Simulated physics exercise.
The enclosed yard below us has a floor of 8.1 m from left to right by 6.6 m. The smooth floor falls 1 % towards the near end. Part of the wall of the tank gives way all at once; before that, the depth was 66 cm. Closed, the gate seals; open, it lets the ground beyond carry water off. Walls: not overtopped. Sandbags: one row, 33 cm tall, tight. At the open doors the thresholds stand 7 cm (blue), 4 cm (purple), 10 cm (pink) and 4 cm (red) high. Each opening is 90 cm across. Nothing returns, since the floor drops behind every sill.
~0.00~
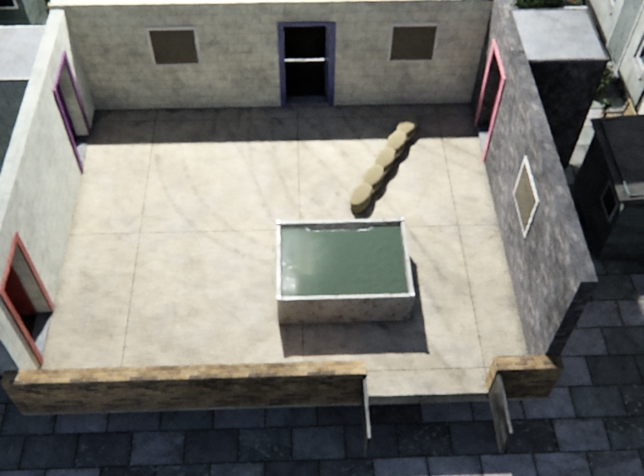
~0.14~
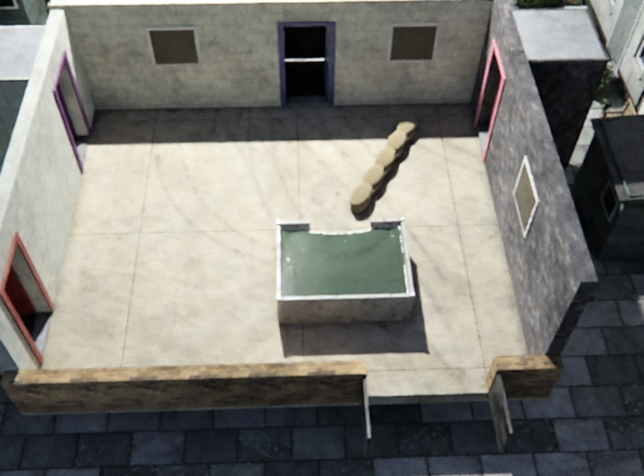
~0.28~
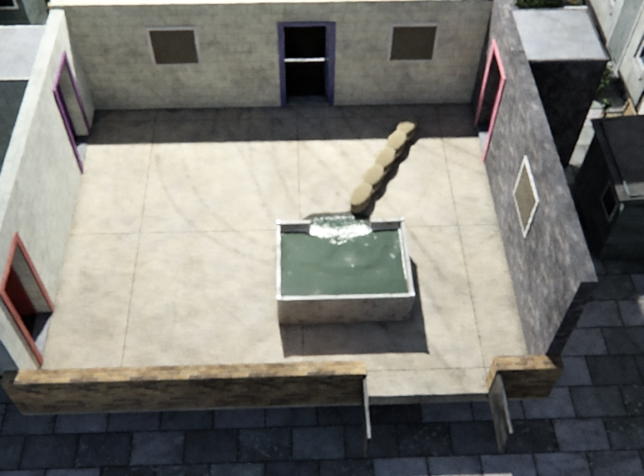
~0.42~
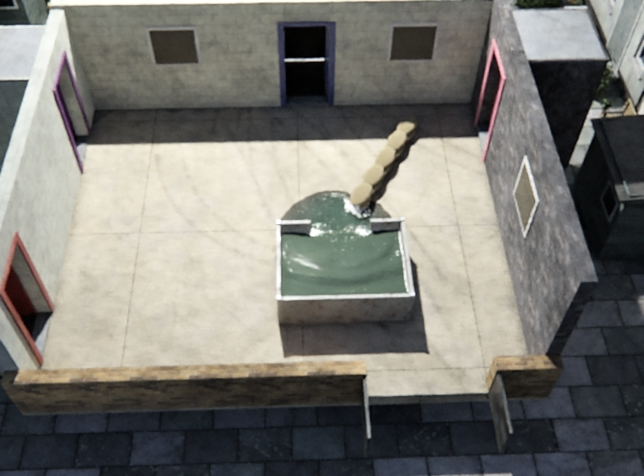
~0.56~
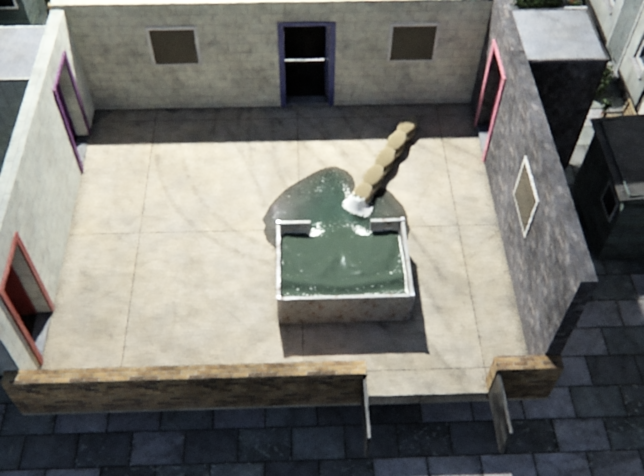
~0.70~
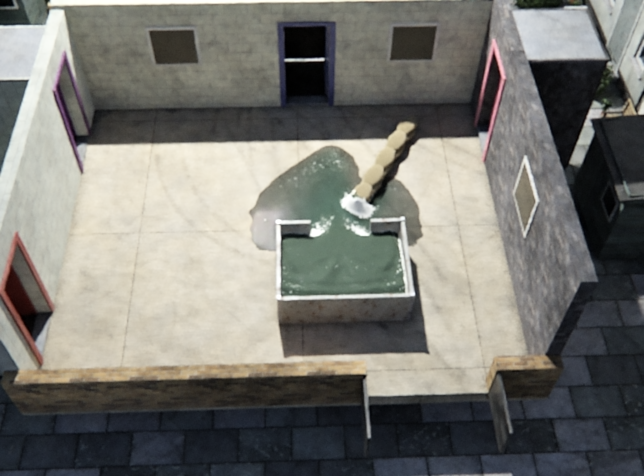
Green water pouring through a gap in the far side of a raised tank and spreading across a pale walled yard.
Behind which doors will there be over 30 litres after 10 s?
Blue door: The total grows larger than the cap. Purple door: The total grows larger than the cap. Pink door: The total remains smaller than the cap. Red door: The total remains smaller than the cap.
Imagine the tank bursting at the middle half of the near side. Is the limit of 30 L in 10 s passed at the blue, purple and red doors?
Log - blue: Threshold not reached, purple: Threshold not reached, red: Threshold topped.
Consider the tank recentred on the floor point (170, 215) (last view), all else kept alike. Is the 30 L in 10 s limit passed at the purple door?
Then the purple door exceeds it.
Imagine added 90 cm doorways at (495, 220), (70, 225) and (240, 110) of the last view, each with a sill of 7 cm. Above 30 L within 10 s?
Check each in turn: The first fails, the second fails, the third succeeds.
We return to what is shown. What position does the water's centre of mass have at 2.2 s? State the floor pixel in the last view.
The water's centre sits at about (331, 227).
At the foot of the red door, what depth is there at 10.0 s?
Depth: Approx. 2.5 cm.
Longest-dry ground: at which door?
Looks like the red door.
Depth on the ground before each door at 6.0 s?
You'd get blue at 6 cm, purple at 10 cm, pink at 7 cm, and red at 0 cm.
After 1.4 s water covers 25 % of the floor and is deepest (38 cm) near (357, 219); blue door 11 cm at the sill, 8 L in, purple door not reached, pink door not reached, red door not reached.
After 2.2 s water covers 35 % of the floor and is deepest (28 cm) near (357, 219); blue door 16 cm at the sill, 68 L in, purple door not reached, pink door 12 cm at the sill, 0 L in, red door not reached.
After 3.5 s water covers 40 % of the floor and is deepest (22 cm) near (94, 119); blue door 13 cm at the sill, 125 L in, purple door 4 cm at the sill, 0 L in, pink door 7 cm at the sill, 1 L in, red door not reached.
After 6.0 s water covers 55 % of the floor and is deepest (12 cm) near (357, 219); blue door 6 cm at the sill, 147 L in, purple door 10 cm at the sill, 49 L in, pink door 7 cm at the sill, 4 L in, red door not reached.
After 10.0 s water covers 85 % of the floor and is deepest (10 cm) near (513, 378); blue door 4 cm at the sill, 148 L in, purple door 6 cm at the sill, 87 L in, pink door 4 cm at the sill, 4 L in, red door 3 cm at the sill, 0 L in.
